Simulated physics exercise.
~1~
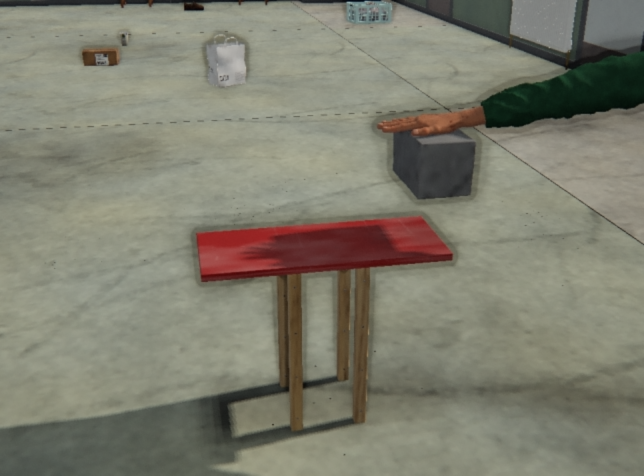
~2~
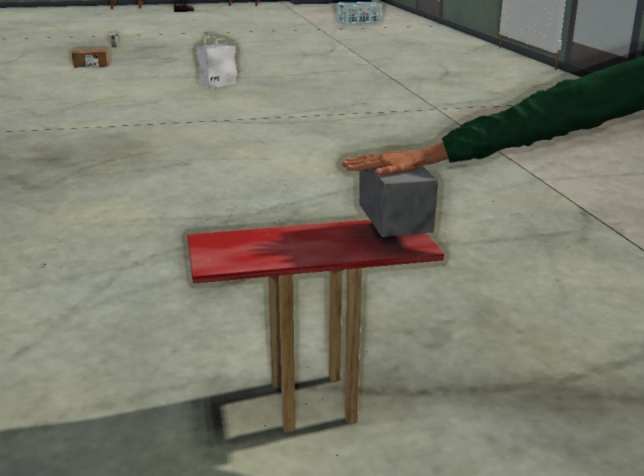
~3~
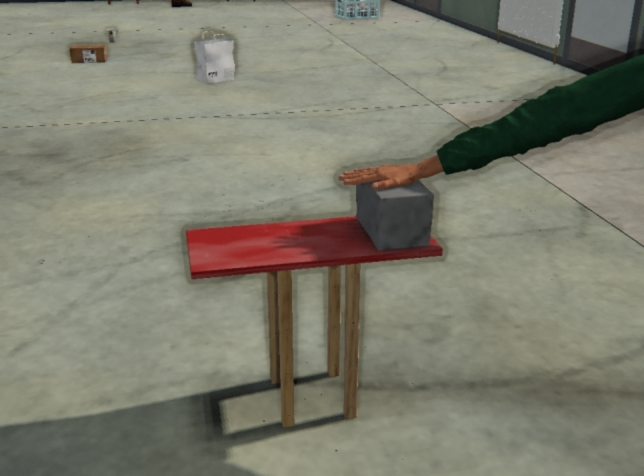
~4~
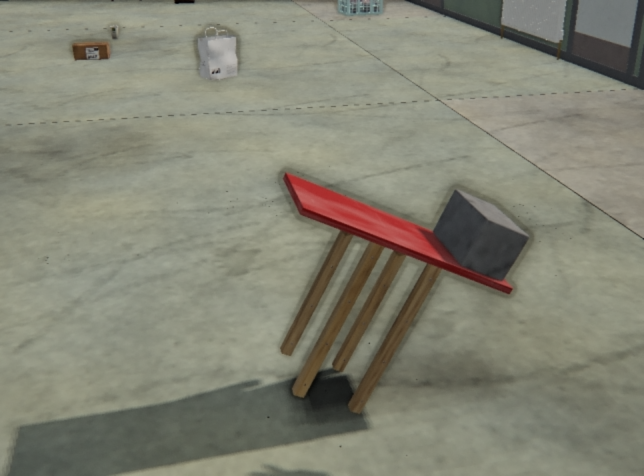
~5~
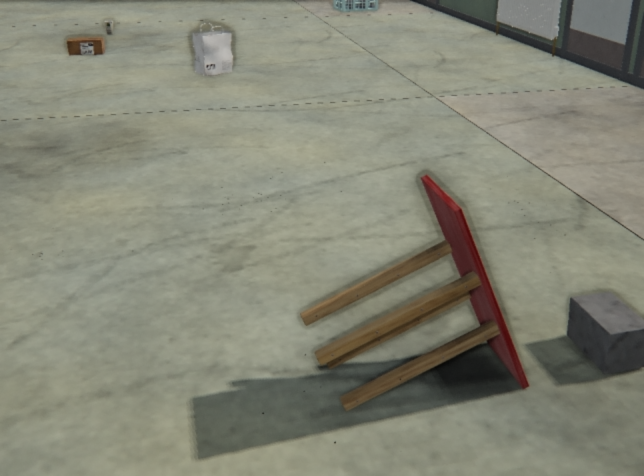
A gray block, set by a hand on a red table's right end, tips it over.
